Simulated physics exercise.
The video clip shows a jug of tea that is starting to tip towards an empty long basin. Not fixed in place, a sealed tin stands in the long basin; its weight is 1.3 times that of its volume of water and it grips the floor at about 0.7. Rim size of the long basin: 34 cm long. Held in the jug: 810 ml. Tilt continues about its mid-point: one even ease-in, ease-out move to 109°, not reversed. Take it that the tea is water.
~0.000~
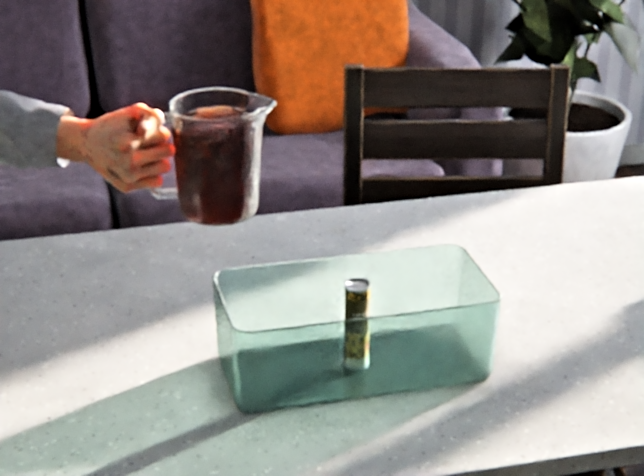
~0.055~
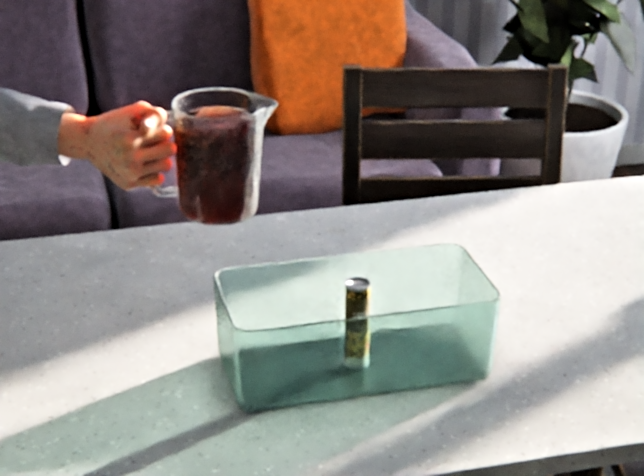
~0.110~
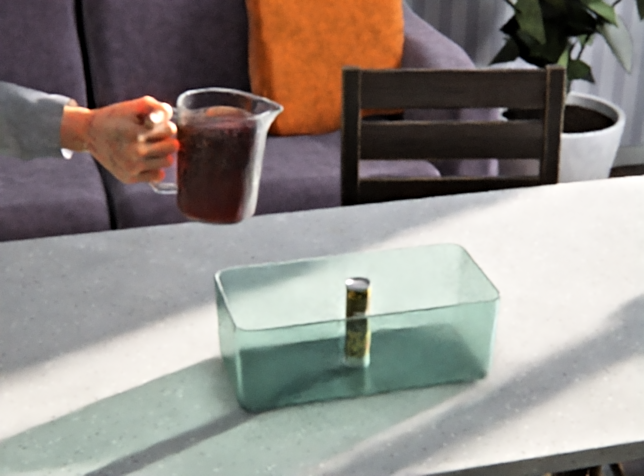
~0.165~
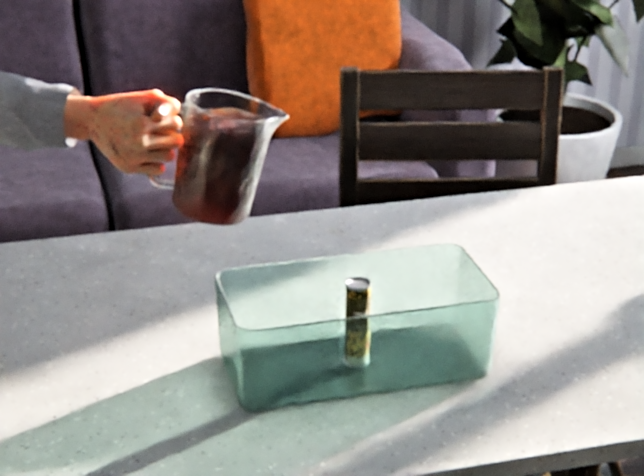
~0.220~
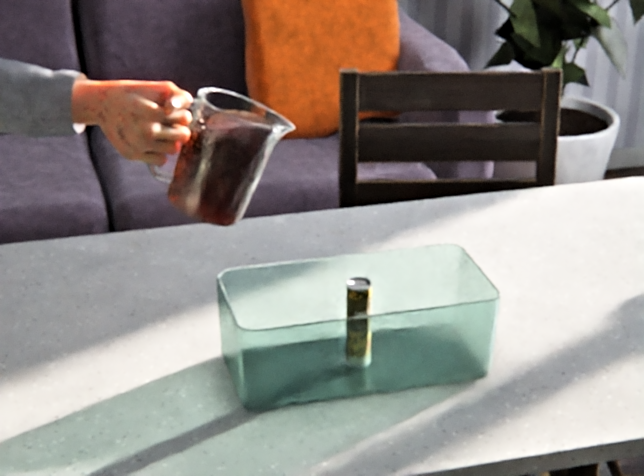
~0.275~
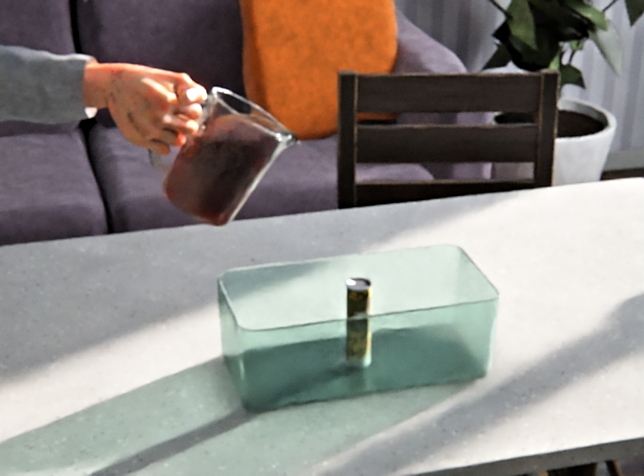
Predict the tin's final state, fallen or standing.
It tumbles over.
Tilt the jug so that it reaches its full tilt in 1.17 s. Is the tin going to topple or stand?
With that tilt, the tin tips.
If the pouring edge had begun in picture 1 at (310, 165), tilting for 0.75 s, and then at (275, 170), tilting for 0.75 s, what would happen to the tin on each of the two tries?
Try 1: Tipped over; try 2: Still standing.
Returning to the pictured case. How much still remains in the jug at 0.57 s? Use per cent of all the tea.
About 60 percent.
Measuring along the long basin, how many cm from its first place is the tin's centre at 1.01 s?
The tin is about 7 cm from where it started.
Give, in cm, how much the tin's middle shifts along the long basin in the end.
In the end the tin's centre has shifted about 10.0 centimetres.
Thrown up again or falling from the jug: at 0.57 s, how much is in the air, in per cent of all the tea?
Roughly 30 %.
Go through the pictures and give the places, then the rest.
Tilt 0°; pouring edge (276, 101); surface from (173, 123) to (259, 116); the long basin's rim runs from (223, 302) to (482, 272); the tin's top is at (358, 288), in the first picture.
Tilt 1°; pouring edge (278, 102); surface from (176, 122) to (261, 116), in the second picture.
Tilt 6°; pouring edge (282, 107); surface from (180, 121) to (264, 118), in the third picture.
Tilt 13°; pouring edge (288, 115); surface from (185, 123) to (271, 120), in the fourth picture.
Tilt 22°; pouring edge (295, 125); surface from (188, 135) to (282, 124), in the fifth picture.
Tilt 32°; pouring edge (299, 140); surface from (183, 150) to (295, 132), in the sixth picture.
Then, 0.57 s in, the tilt is 94° and 61 per cent is still to pour; the tin stands where it began.
Then, 0.78 s in, the tilt is 109° and 14 per cent is still to pour; the tin stands 2 cm from where it began.
Then, 1.01 s in, the tilt is 109° and 1 per cent is still to pour; the tin leans 51°.
Then, 1.25 s in, the tilt is 109° and 0 per cent is still to pour; the tin lies on its side.
Finally, the tin lies on its side.
